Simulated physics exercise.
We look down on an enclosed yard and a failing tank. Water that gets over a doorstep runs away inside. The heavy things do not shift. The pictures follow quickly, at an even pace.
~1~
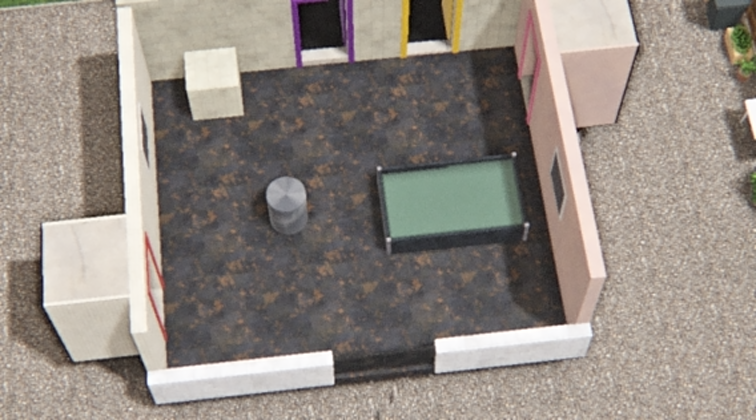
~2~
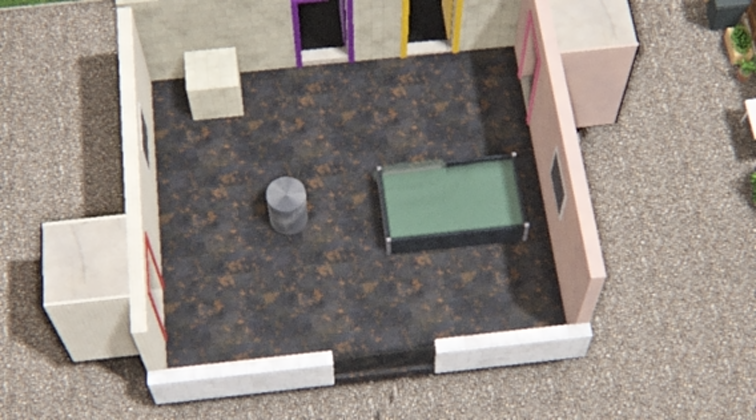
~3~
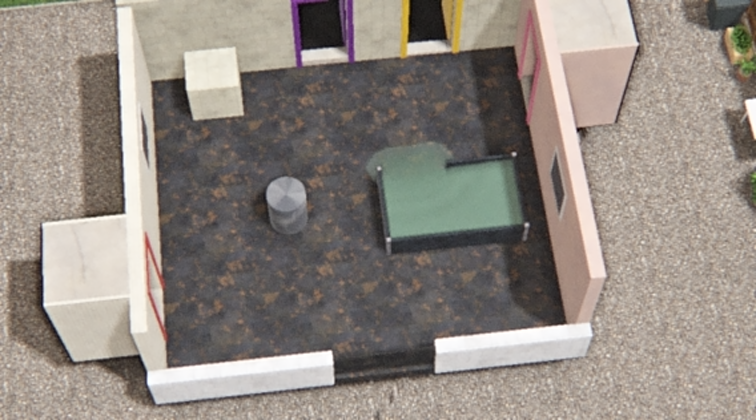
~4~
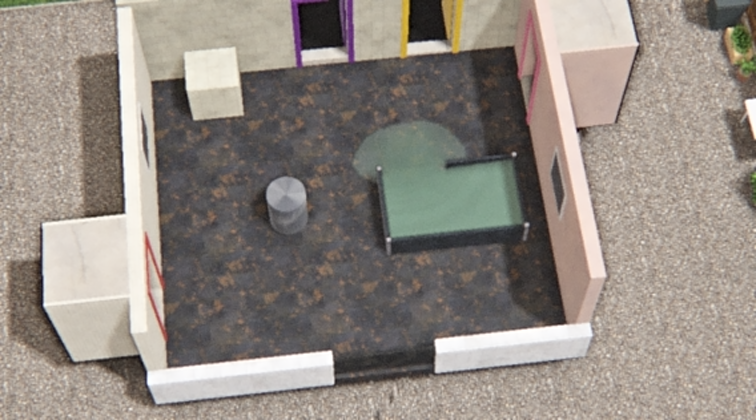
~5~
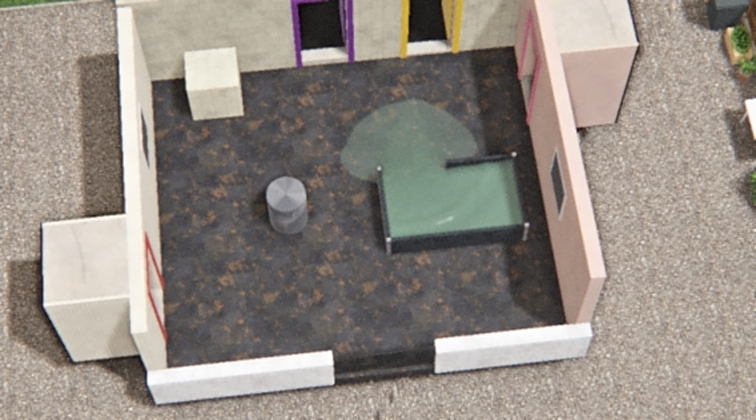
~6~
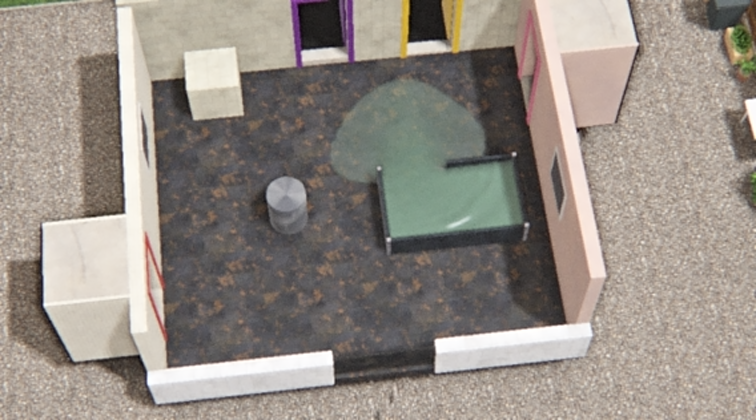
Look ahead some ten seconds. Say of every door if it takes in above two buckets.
In the end: The pink door admits no more than that; the yellow door lets in a lot; the purple door admits no more than that; the red door admits no more than that.
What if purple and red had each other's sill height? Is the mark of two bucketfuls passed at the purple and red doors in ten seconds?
In short: The purple one lets more in; the red one keeps below it.
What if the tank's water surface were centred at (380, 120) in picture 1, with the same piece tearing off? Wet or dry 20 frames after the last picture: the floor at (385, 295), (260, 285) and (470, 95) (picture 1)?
As listed: Free of water, dry, wet.
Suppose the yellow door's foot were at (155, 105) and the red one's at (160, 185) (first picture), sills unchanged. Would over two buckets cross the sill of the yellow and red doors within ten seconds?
In short: Yellow is under, red holds.
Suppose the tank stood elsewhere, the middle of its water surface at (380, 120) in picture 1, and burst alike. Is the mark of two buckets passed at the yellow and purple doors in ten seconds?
My reading: Yellow door stays under; purple door passes that mark.
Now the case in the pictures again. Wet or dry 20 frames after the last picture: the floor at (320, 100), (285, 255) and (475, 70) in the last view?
One after the other: Under water, clear, awash.
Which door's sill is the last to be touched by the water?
The red door.
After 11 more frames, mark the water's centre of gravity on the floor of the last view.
I would point to (419, 163).
A moment on, water covers 20 % of the floor; the pink door not reached, the yellow door under two buckets in, the purple door wet at the sill, nothing in, the red door not reached.
Next, water covers 25 % of the floor; the pink door wet at the sill, nothing in, the yellow door over two buckets in, the purple door wet at the sill, nothing in, the red door not reached.
Then, water covers 30 % of the floor; the pink door wet at the sill, nothing in, the yellow door far over two buckets in, the purple door under two buckets in, the red door not reached.
Later, water covers 55 % of the floor; the pink door wet at the sill, nothing in, the yellow door far over two buckets in, the purple door under two buckets in, the red door not reached.
In the end, water covers 80 % of the floor; the pink door wet at the sill, nothing in, the yellow door far over two buckets in, the purple door under two buckets in, the red door wet at the sill, nothing in.
